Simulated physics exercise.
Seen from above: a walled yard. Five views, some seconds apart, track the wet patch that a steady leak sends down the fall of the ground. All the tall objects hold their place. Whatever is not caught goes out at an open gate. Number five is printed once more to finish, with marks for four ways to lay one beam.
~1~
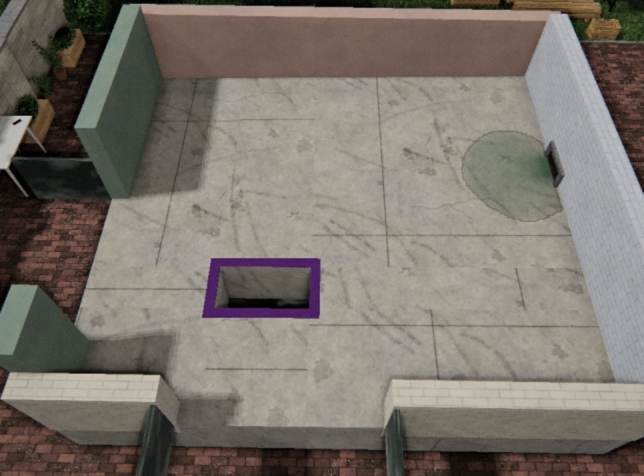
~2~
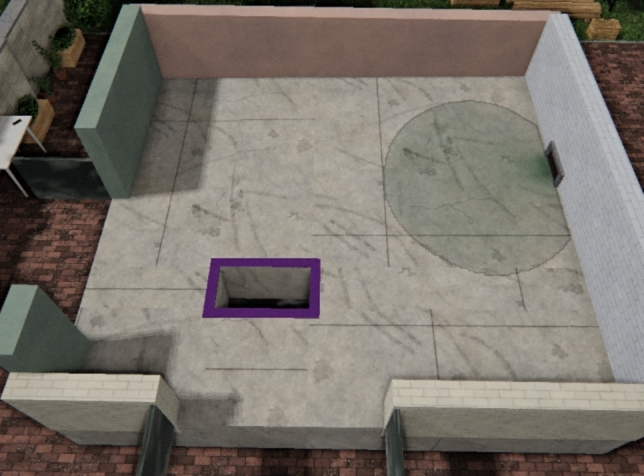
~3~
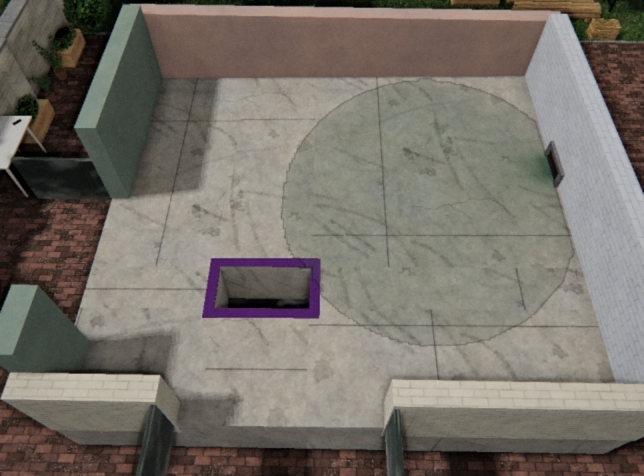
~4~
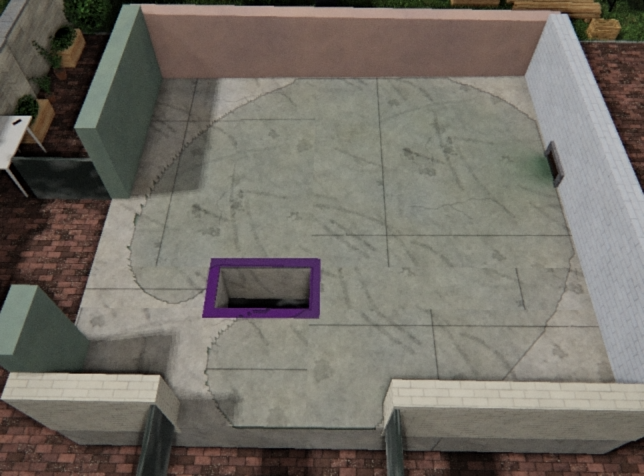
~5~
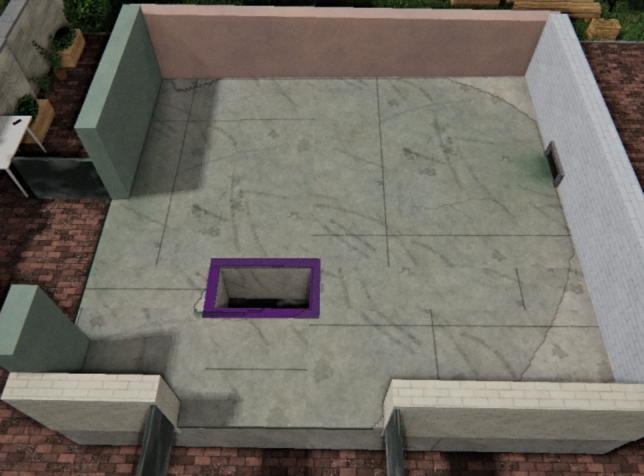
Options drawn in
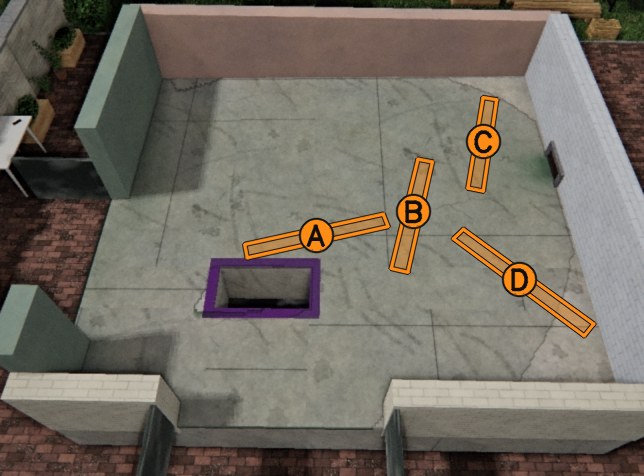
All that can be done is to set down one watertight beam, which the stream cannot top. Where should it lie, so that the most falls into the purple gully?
D beats the others.
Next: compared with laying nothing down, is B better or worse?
Worse.
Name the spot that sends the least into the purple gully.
Here it is spot B.
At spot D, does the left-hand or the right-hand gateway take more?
The left one.
On the marked copy, A from (245, 251) to (385, 220); B from (399, 270) to (425, 160); C from (475, 189) to (489, 98); D from (458, 233) to (589, 329).
For spot A, about 15 % of the stream runs into the purple gully, about 85 % out by the gates.
For spot B, about 6 % of the stream runs into the purple gully, about 94 % out by the gates.
For spot C, about 17 % of the stream runs into the purple gully, about 83 % out by the gates.
For spot D, about 24 % of the stream runs into the purple gully, about 76 % out by the gates.
